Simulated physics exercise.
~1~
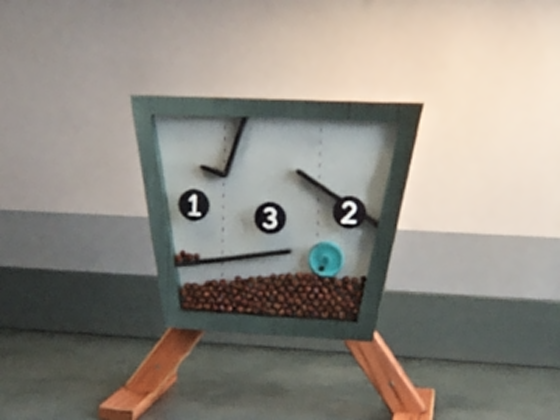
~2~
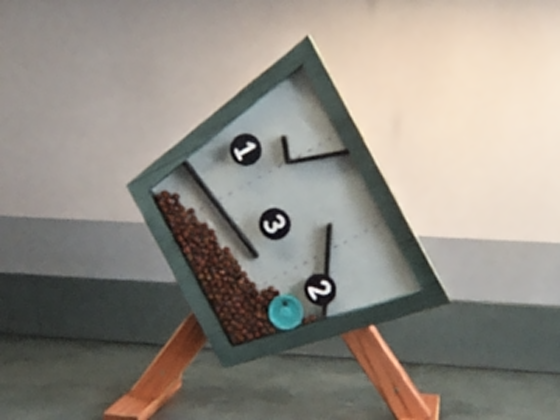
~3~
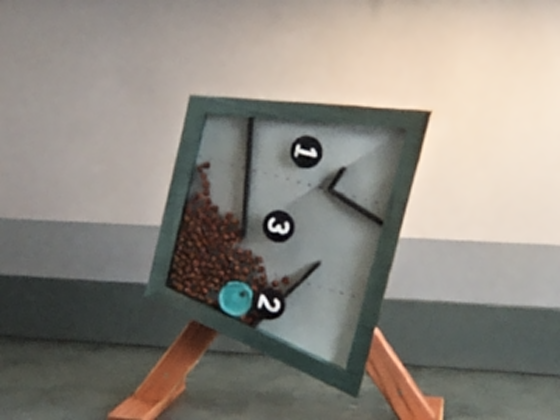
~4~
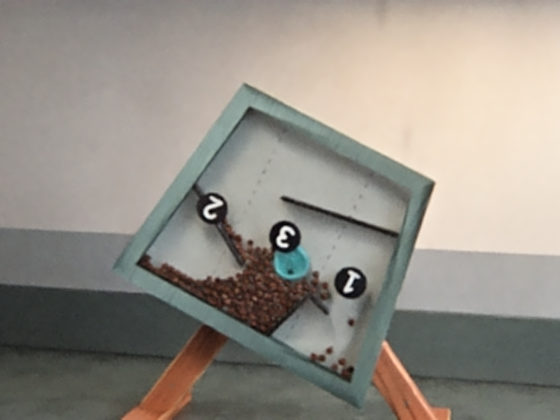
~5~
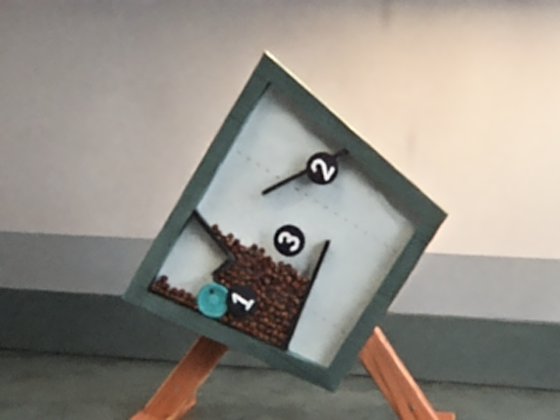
A greenish case of small brown beads turned clockwise on its wooden legs, the beads and a turquoise disc tumbling past the dark bars inside, until most of the beads lay heaped at the bottom around the strip marked one, with the disc among them.
